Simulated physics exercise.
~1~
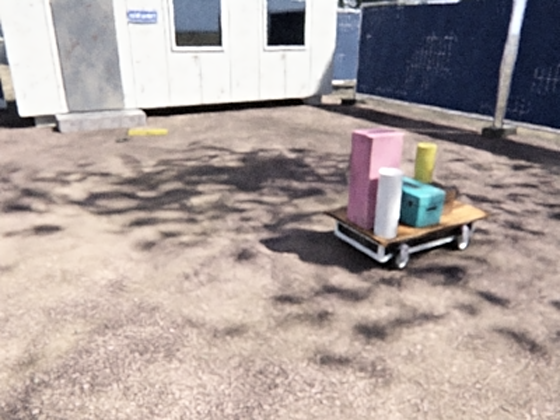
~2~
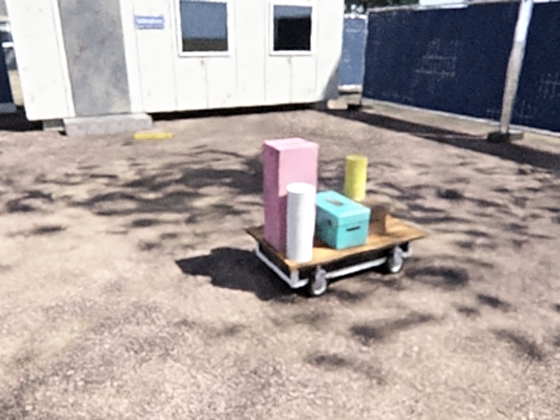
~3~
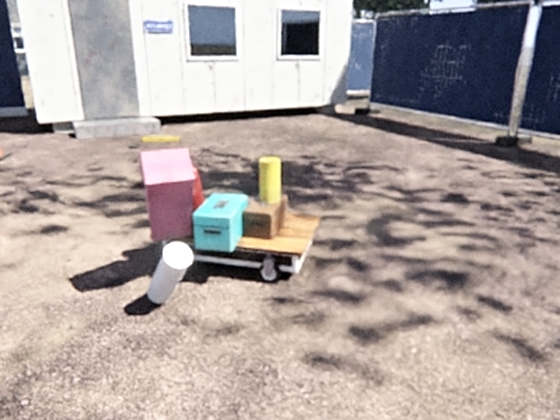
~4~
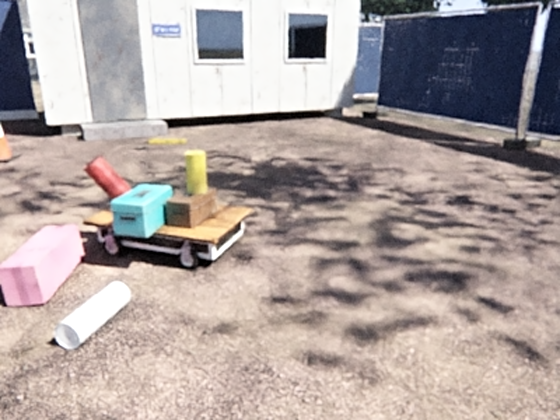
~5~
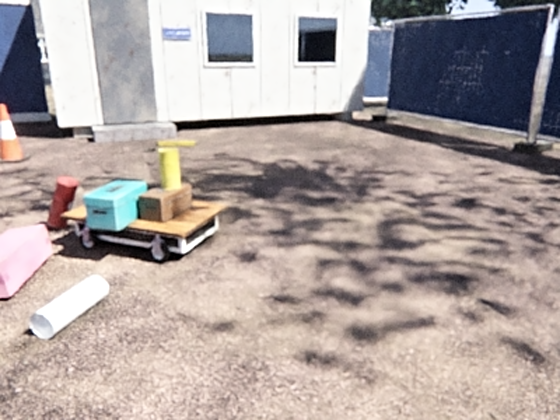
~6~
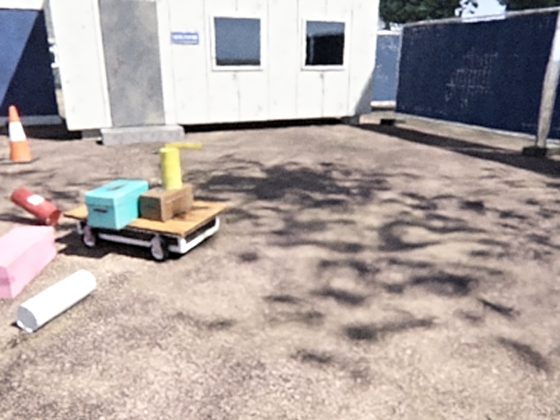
In a gravel yard, a cart rolls left, shedding pink, white and red items before stopping.
